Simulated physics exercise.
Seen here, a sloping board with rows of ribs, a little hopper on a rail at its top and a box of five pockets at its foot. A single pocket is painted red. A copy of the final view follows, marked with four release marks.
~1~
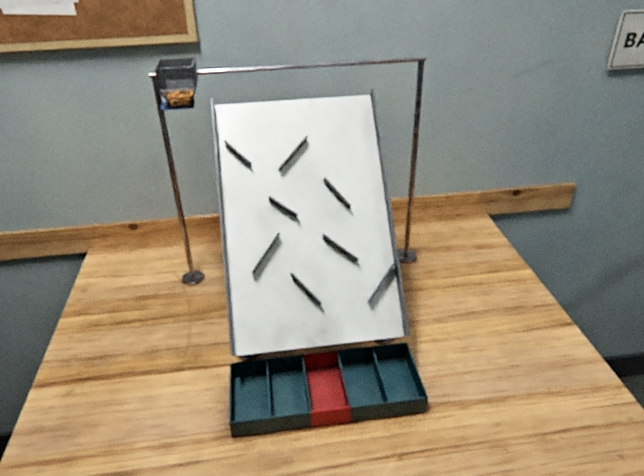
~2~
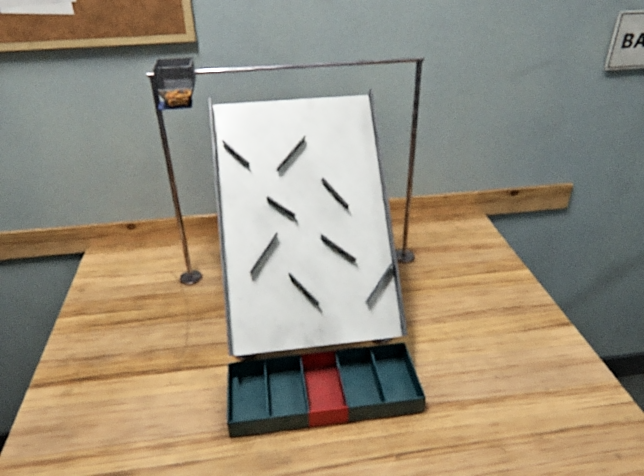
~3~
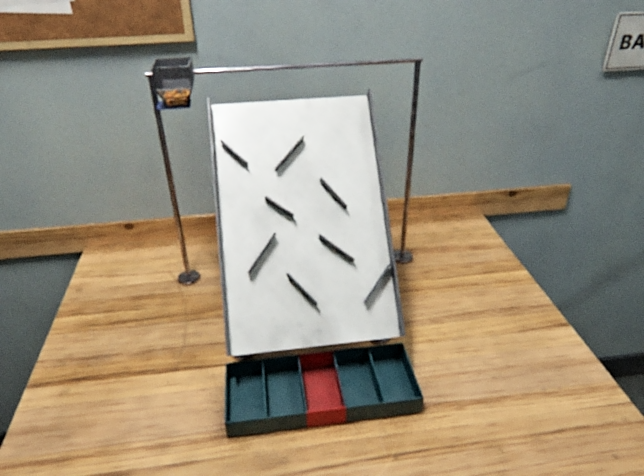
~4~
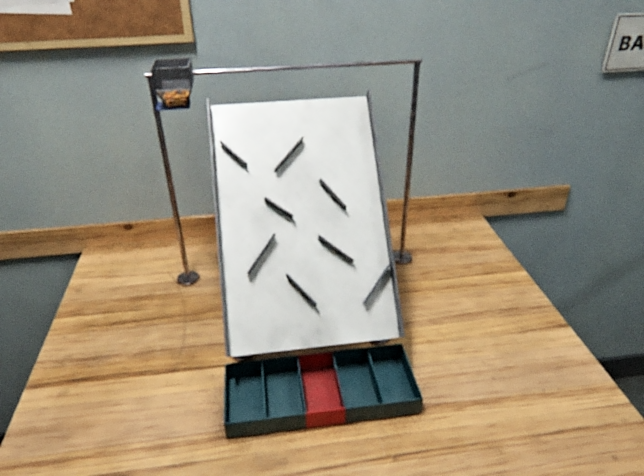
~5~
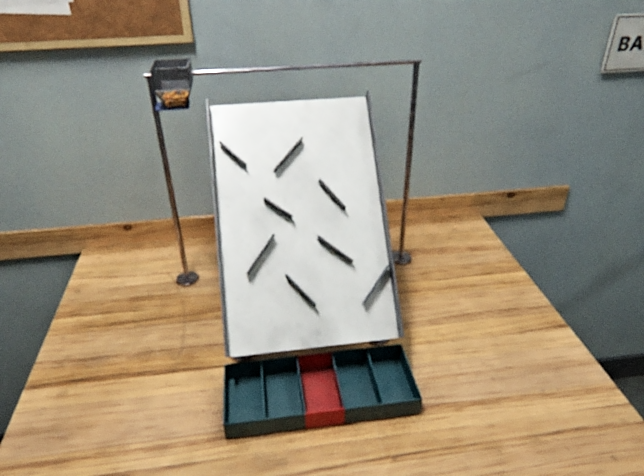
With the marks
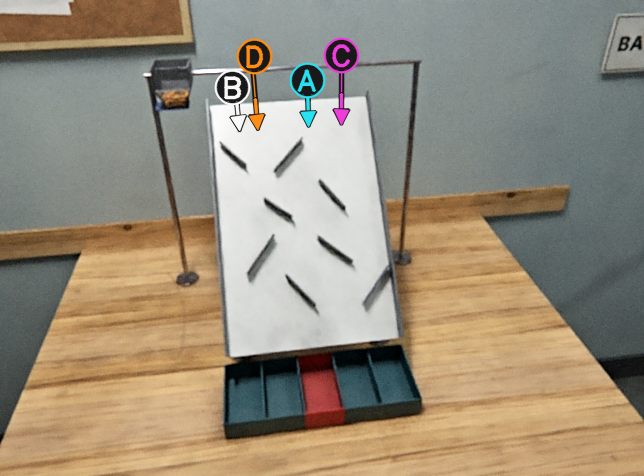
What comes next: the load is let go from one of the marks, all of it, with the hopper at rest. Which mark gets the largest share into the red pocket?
Mark C does it best.
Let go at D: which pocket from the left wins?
The first from the left.
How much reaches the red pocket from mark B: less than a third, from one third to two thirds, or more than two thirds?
It is less than a third.
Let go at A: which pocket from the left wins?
The fourth.
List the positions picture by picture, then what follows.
The first frame shows hopper at (181, 97), roasted chickpeas, door shut.
The second frame shows ribs (223, 140) to (249, 163), (277, 168) to (305, 135), (267, 196) to (295, 215).
The third frame shows ribs (321, 178) to (347, 206), (248, 273) to (275, 233), (319, 234) to (355, 260).
The fourth frame shows ribs (287, 274) to (317, 305), (365, 303) to (389, 265).
The fifth frame shows red pocket at (325, 417), number 3 of 5 from the left.
On the marked copy, mark A meets the board at (308, 121); mark B meets the board at (239, 125); mark C meets the board at (341, 118); mark D meets the board at (257, 124).
If A is chosen, about a quarter in the red pocket, most in other pockets, a stray few outside the box.
If B is chosen, a small part in the red pocket, most in other pockets, a stray few outside the box.
If C is chosen, about half in the red pocket, about half in other pockets.
If D is chosen, a small part in the red pocket, most in other pockets, a small part outside the box.
